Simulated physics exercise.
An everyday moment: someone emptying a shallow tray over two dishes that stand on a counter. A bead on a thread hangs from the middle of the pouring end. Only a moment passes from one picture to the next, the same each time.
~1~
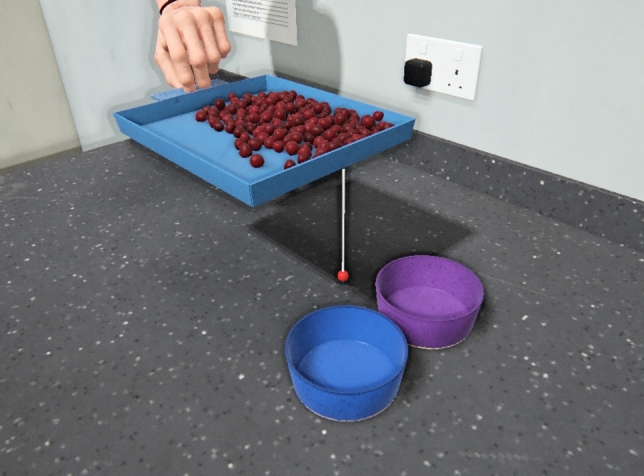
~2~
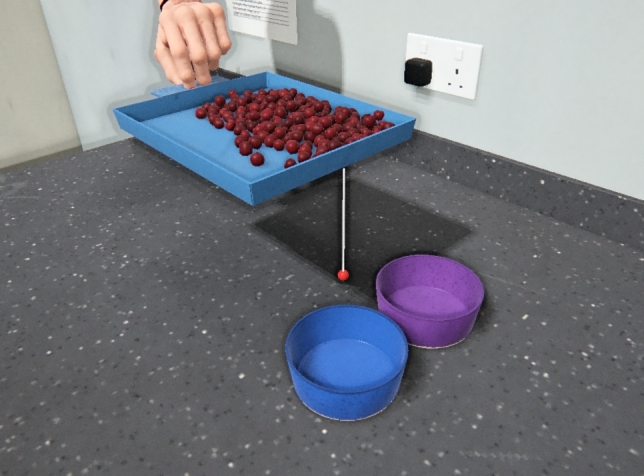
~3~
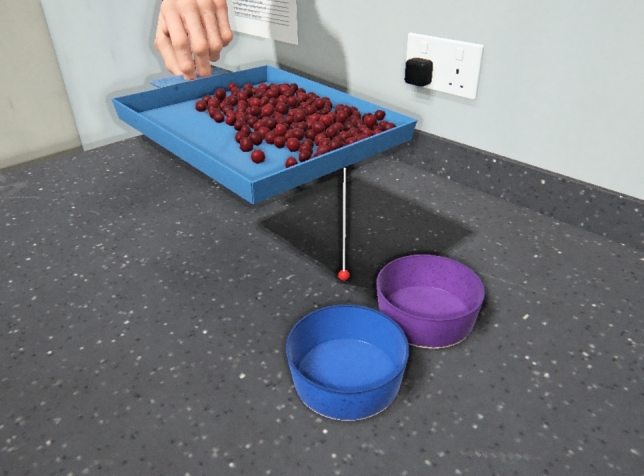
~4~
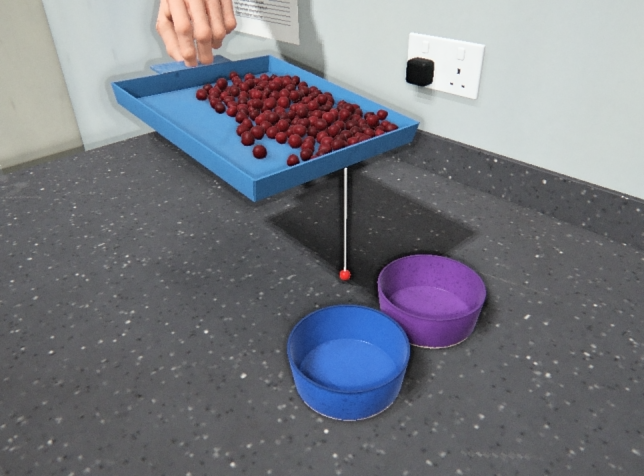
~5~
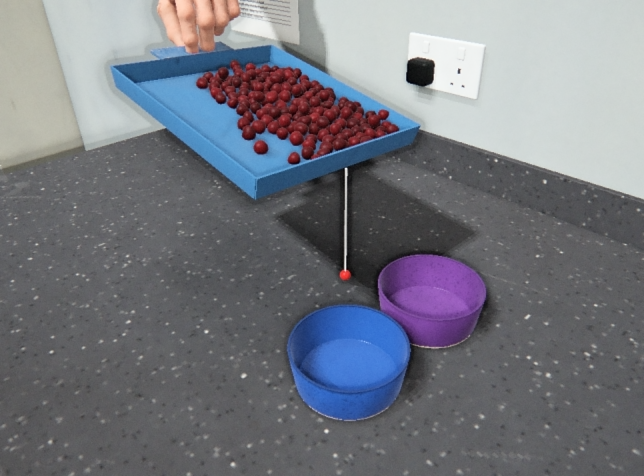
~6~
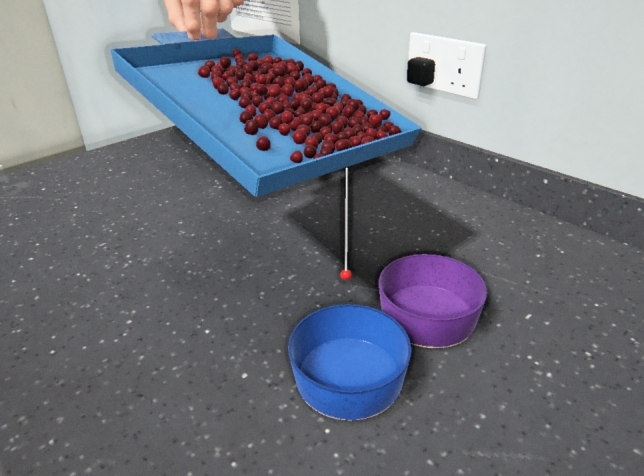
A hand at the upper left holds the far side of a shallow blue tray of dark red dried cherries above a speckled grey counter, seen from slightly above. Below the tray, a red bead hangs on a pale thread near a blue dish and, behind it to the right, a purple one, with a wall socket beyond. The hand rises slowly, tilting the tray slightly toward its near right corner, while the camera stays still.
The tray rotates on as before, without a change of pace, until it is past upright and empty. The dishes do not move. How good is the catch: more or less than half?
The two hold over half of the load.
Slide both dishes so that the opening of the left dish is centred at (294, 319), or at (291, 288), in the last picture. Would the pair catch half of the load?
At the first place not half, at the second under half.
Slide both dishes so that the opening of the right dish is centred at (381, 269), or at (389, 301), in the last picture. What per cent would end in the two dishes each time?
In turn 30 and 40 in a hundred.
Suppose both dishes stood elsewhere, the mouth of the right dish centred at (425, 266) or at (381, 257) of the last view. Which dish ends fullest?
First the right one, then the right one.
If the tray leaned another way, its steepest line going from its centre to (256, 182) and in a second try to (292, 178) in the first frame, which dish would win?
In turn: The left dish; the left one.
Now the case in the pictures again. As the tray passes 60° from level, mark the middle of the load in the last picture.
Around (360, 97).
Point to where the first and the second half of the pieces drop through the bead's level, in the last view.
First near (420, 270), later near (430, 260).
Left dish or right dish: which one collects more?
Fuller: The dish on the right.
Soon after the last picture, tray tipped steeply; nearly all on the tray; a stray few in the right dish; a stray few in the air.
A little later, tray tipped right over; nearly all on the tray; a small part in the right dish; a stray few outside both.
Later still, tray tipped past a quarter turn; a small part in the left dish; about two thirds in the right dish; about a third outside both; a stray few in the air.
At rest, tray tipped past a quarter turn; a small part in the left dish; about two thirds in the right dish; about a third outside both; a stray few in the air.
